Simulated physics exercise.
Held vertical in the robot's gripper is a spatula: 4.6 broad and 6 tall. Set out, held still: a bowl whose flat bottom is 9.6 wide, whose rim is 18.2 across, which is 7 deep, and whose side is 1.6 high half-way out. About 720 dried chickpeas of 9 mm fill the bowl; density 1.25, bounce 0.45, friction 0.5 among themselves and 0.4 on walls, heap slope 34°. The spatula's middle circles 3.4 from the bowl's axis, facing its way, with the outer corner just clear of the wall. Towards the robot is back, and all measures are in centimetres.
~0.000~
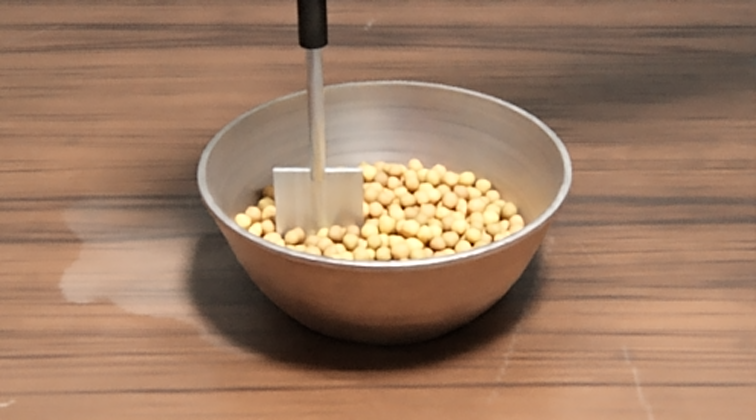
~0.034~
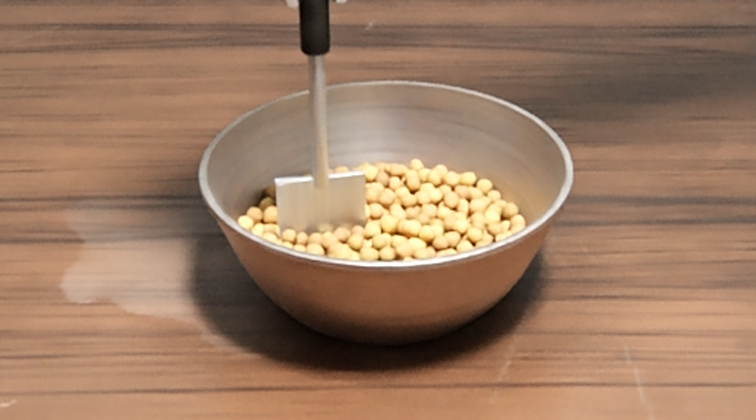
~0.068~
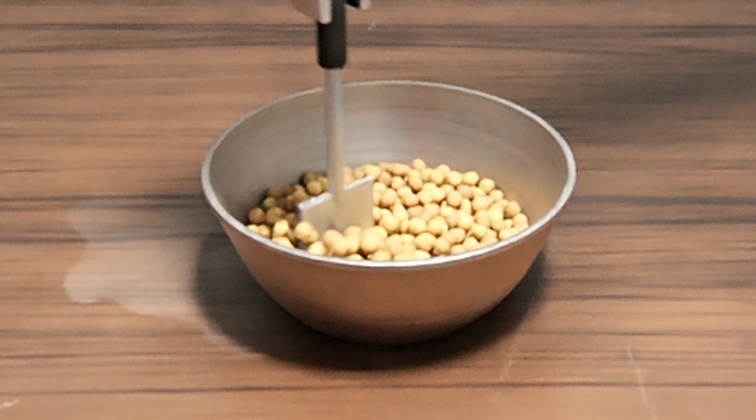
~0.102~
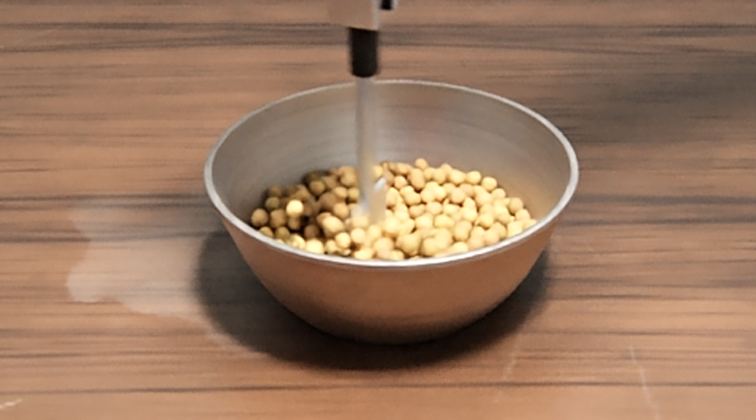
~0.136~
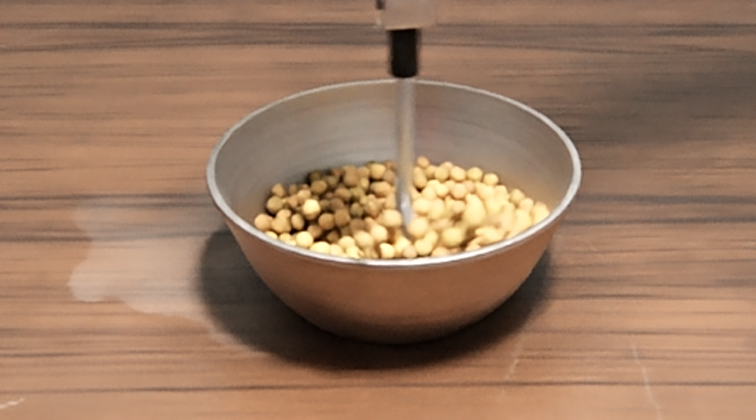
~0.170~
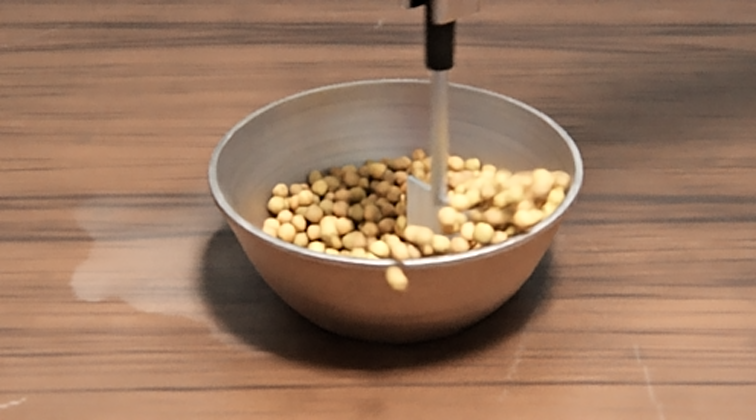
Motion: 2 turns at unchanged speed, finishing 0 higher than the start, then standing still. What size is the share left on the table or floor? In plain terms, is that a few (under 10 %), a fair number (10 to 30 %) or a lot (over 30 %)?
A fair number, 10 to 30 %.
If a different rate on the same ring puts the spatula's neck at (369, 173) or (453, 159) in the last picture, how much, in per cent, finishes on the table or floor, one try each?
Some 0 and 25 per cent respectively.
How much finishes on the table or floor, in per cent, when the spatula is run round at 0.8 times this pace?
Close to 5 in a hundred.
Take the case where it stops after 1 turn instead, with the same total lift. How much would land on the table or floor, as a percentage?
It would be near 10 per cent.
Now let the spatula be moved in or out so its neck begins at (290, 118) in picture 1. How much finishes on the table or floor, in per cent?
I'd say around 35 per cent.
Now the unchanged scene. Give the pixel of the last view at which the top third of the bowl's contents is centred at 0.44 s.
At about (280, 197).
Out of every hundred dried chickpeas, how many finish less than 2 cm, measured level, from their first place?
5 %.
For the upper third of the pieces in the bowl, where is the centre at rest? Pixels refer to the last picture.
Close to (308, 253).
After 0.44 s, 359° round, highest piece 9 above the table; 658 in the bowl, 45 on the table or floor, 22 in flight or on the tool.
After 0.70 s, 228° round, highest piece 11 above the table; 625 in the bowl, 90 on the table or floor, 10 in flight or on the tool.
After 1.03 s, 0° round, highest piece 7 above the table; 600 in the bowl, 124 on the table or floor, 1 in flight or on the tool.
After 1.73 s, 0° round, highest piece 7 above the table; 600 in the bowl, 125 on the table or floor.
In the end, 600 in the bowl, 125 on the table or floor. That is 17 % on the table or floor.
